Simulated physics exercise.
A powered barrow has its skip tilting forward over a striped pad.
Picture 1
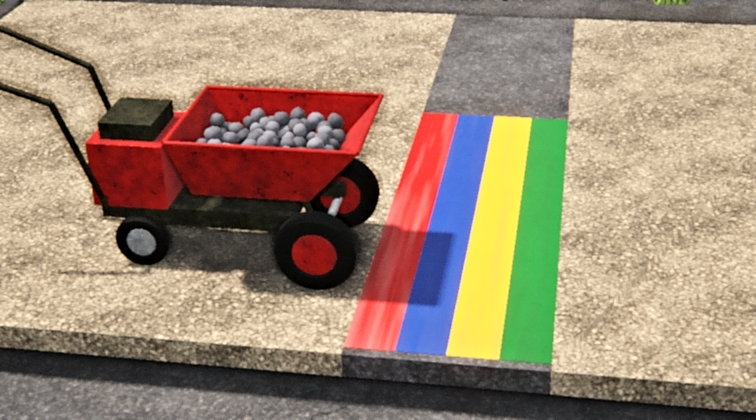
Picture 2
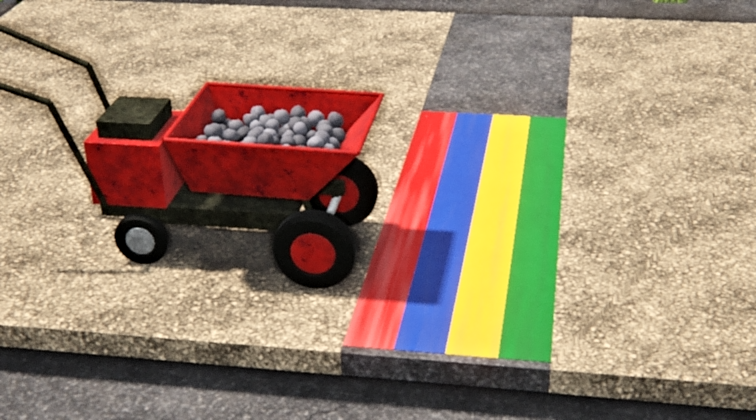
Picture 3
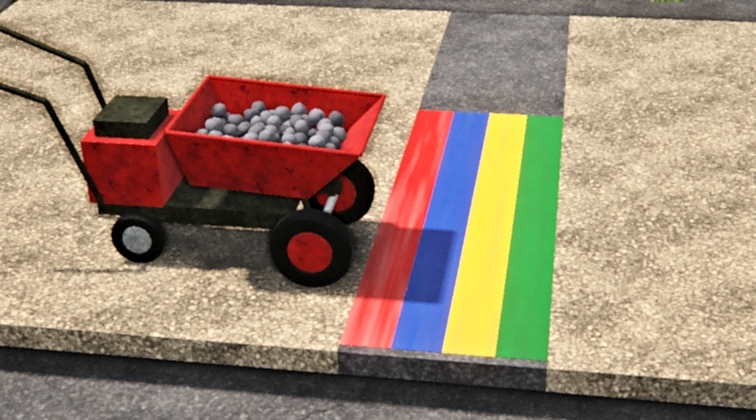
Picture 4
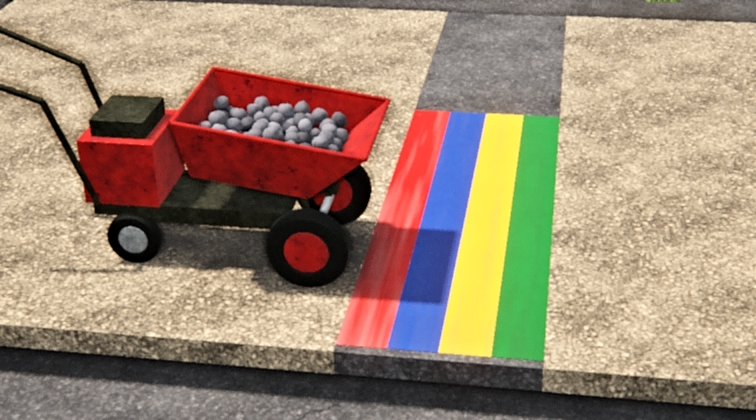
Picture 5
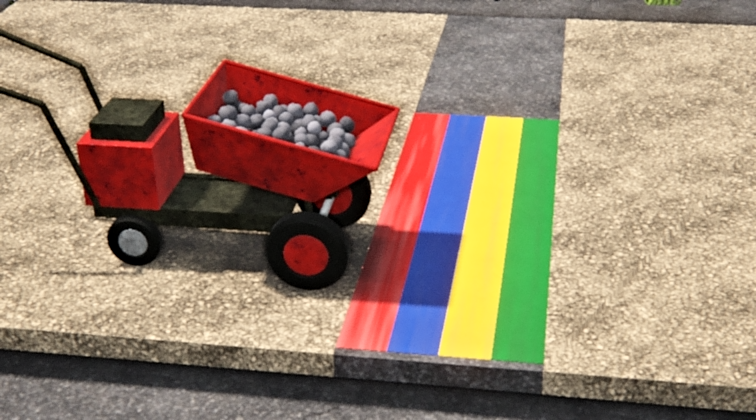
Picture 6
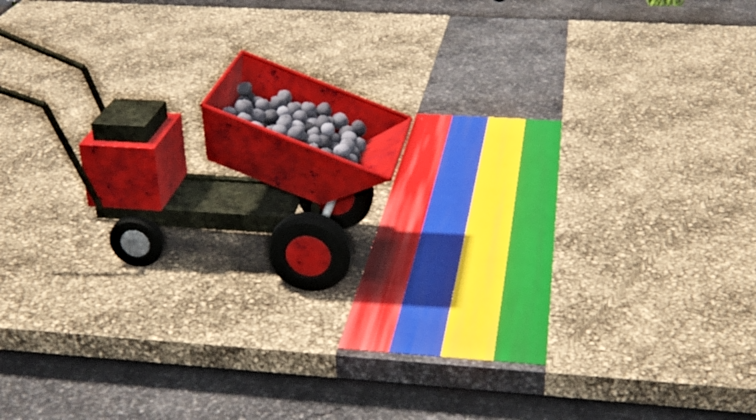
On a speckled, pale paved strip beside dark asphalt, a red powered barrow holding round grey cobbles stands left of a pad striped red, blue, yellow and green. Its skip starts level, then tilts gradually forward to the right, its rear rising clear of the chassis while the cobbles stay inside.
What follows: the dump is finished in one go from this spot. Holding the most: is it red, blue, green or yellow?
It's yellow.
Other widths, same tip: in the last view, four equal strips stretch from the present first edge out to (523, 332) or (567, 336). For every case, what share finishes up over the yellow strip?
Shares: 40 %; then 30 %.
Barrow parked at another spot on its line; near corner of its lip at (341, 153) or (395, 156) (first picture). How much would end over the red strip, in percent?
That would be roughly 0 in a hundred and then roughly 0 in a hundred.
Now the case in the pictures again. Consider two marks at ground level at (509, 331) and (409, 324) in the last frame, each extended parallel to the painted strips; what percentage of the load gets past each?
In order, some 20 % then some 70 %.
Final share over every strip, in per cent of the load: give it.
Shares by strip - red: 0 per cent; blue: 15 per cent; yellow: 35 per cent; green: 20 per cent.
Soon after the last picture, skip tipped steeply; all in the skip.
A little later, skip tipped right over; about two thirds in the skip; a small part over the blue strip; about a quarter over the yellow strip; a stray few over the green strip.
Later still, skip tipped right over; about a quarter in the skip; a small part over the blue strip; about a third over the yellow strip; about a quarter over the green strip; a small part off the paint.
At rest, skip tipped right over; about a quarter in the skip; none over the red strip; a small part over the blue strip; about a third over the yellow strip; about a quarter over the green strip; a small part off the paint.
